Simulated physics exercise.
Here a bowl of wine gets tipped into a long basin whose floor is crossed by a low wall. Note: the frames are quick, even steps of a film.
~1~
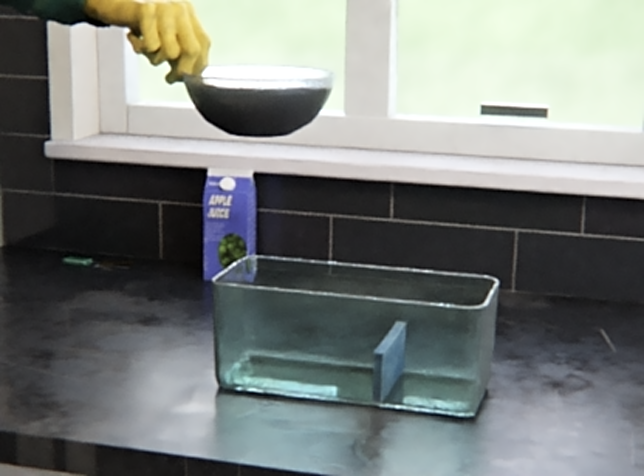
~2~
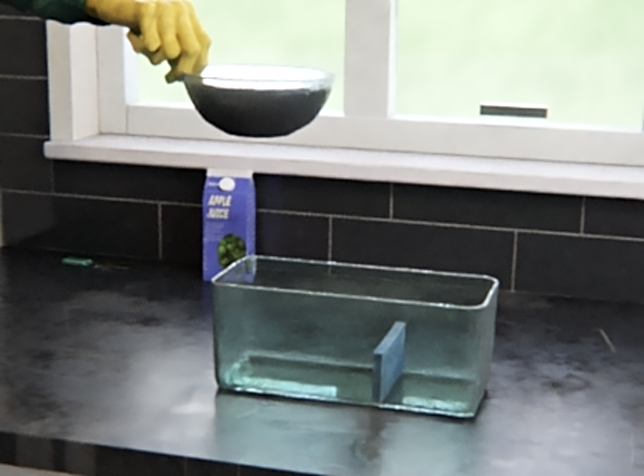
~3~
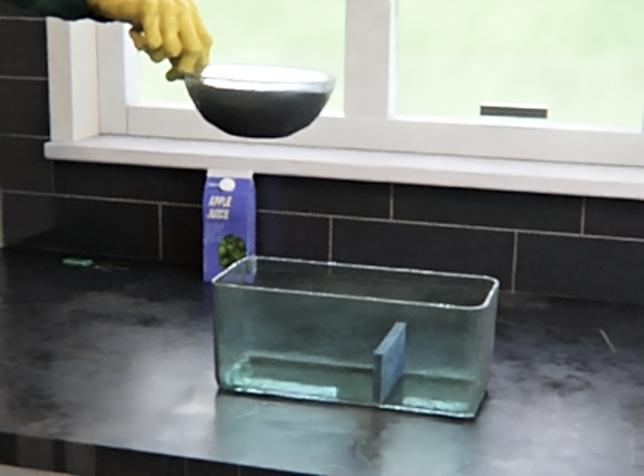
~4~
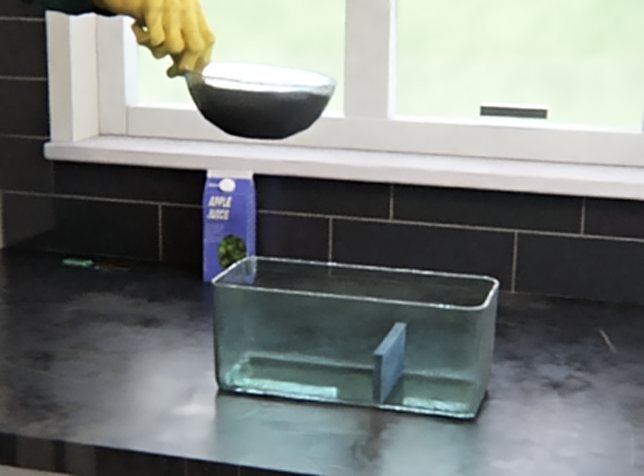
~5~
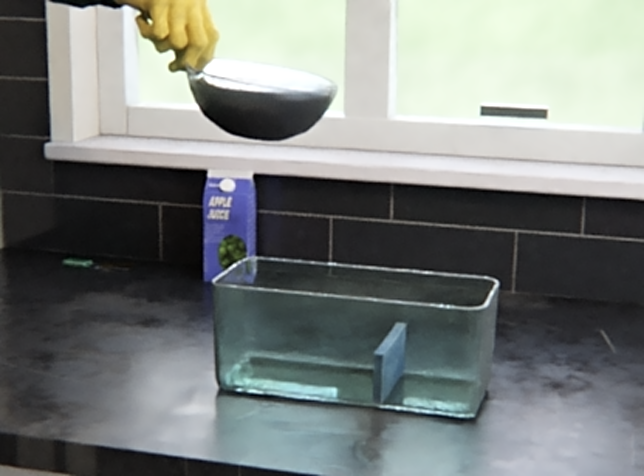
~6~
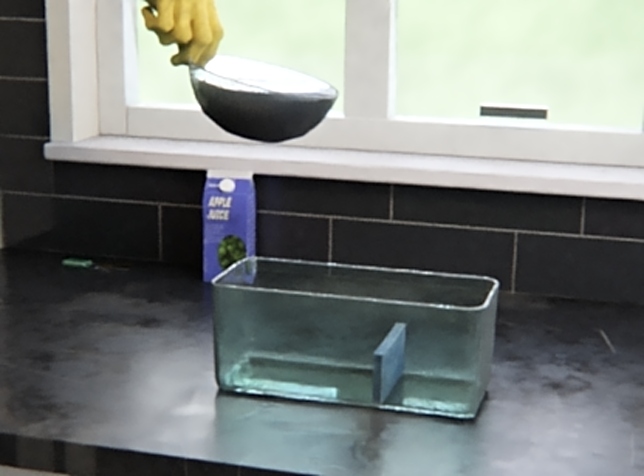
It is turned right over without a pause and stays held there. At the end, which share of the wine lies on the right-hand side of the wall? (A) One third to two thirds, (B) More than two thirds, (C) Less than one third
A, one third to two thirds.
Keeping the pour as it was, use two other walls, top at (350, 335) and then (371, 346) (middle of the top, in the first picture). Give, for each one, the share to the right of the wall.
Try one about 80 %, try two about 65 %.
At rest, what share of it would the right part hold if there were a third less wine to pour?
Near 30 in a hundred.
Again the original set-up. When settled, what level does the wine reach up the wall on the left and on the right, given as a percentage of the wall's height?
The left reads 30 in a hundred and the right 60 in a hundred.
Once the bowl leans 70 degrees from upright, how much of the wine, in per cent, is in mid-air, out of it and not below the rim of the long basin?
Around 50 percent.
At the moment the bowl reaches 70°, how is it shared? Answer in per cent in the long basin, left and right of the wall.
Reading: Left some 5 %, right some 20 %.
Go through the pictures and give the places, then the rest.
It leans 0°; its right rim is at (332, 77); the wine meets the walls at (193, 78) and (331, 85); the long basin's rim runs from (228, 270) to (492, 294); the wall's top is at (391, 338), in the first picture.
It leans 1°; its right rim is at (332, 79); the wine meets the walls at (193, 78) and (330, 86), in the second picture.
It leans 2°; its right rim is at (333, 81); the wine meets the walls at (194, 78) and (330, 87), in the third picture.
It leans 5°; its right rim is at (334, 85); the wine meets the walls at (196, 78) and (331, 90), in the fourth picture.
It leans 8°; its right rim is at (335, 91); the wine meets the walls at (198, 77) and (333, 91), in the fifth picture.
It leans 13°; its right rim is at (335, 97); the wine meets the walls at (201, 78) and (336, 92), in the sixth picture.
A moment on, the bowl is tipped part way and 27 per cent is still to pour, 4 is left of the wall and 18 right of it.
Next, the bowl is tipped right over and 0 per cent is still to pour, 39 is left of the wall and 51 right of it.
Then the bowl is tipped right over and 0 per cent is still to pour, 42 is left of the wall and 51 right of it.
Later the bowl is tipped right over and 0 per cent is still to pour, 42 is left of the wall and 51 right of it.
At rest 42 per cent lies left of the wall, 51 right of it and 7 outside.
